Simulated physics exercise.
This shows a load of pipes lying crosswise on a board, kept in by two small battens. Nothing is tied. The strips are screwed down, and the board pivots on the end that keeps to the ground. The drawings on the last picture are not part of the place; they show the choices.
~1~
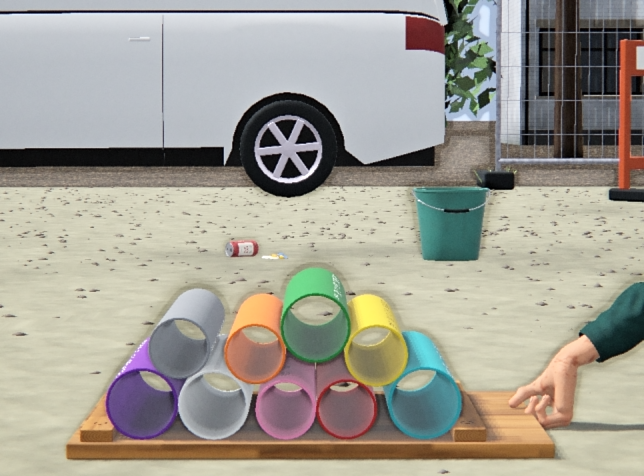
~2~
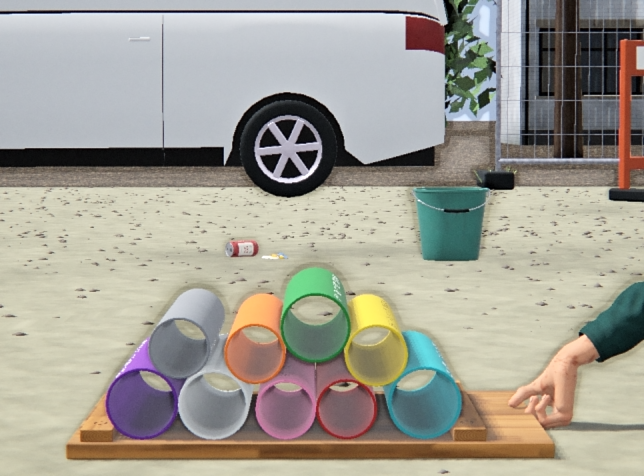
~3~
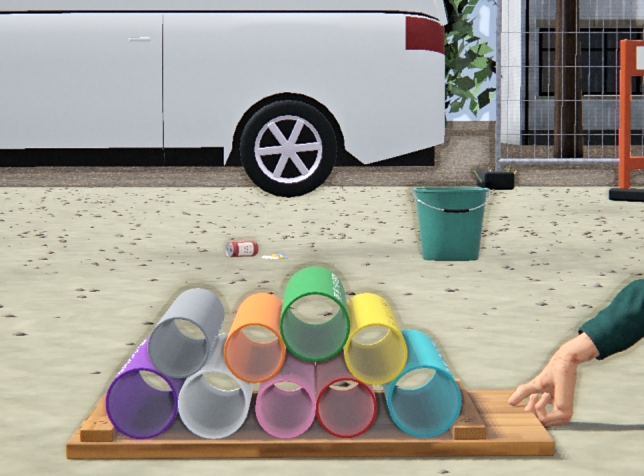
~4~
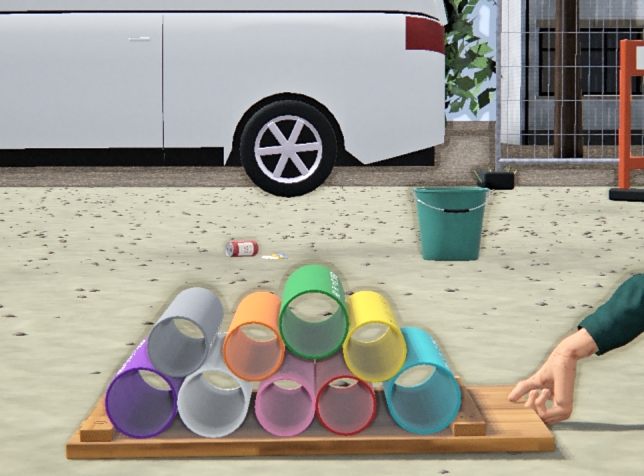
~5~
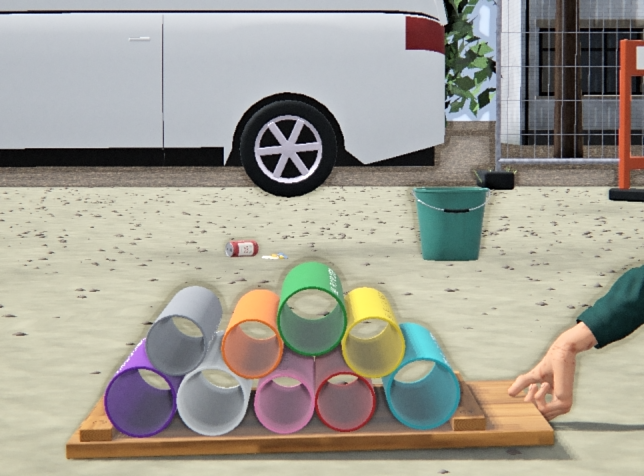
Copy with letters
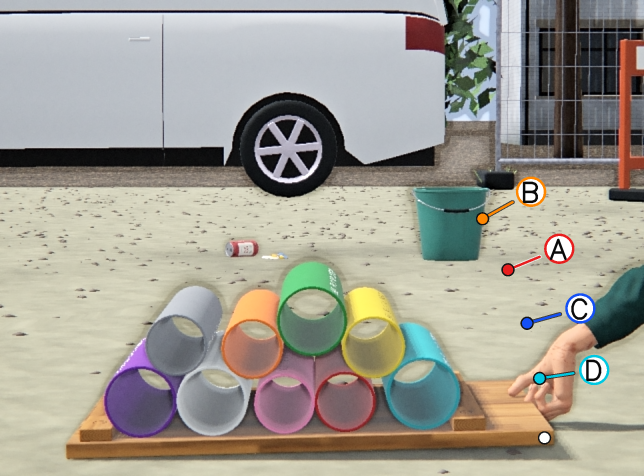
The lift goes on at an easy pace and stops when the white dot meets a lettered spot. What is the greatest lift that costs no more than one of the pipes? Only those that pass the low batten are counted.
No higher than A.
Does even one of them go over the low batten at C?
No, at C.
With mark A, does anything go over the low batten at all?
At A: No.
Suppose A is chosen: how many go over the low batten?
With A, none.
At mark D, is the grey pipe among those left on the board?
The grey pipe: Yes.
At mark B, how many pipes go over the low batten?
At B the number is nine.
On the copy, A at (508, 270); B at (483, 219); C at (527, 323); D at (540, 379); the white dot at (544, 438).
On A. First, board at 15°.
Then, board at 22°.
Finally, board at 22°, none over the low batten.
By contrast, B nine over the low batten; C none over the low batten; D none over the low batten.
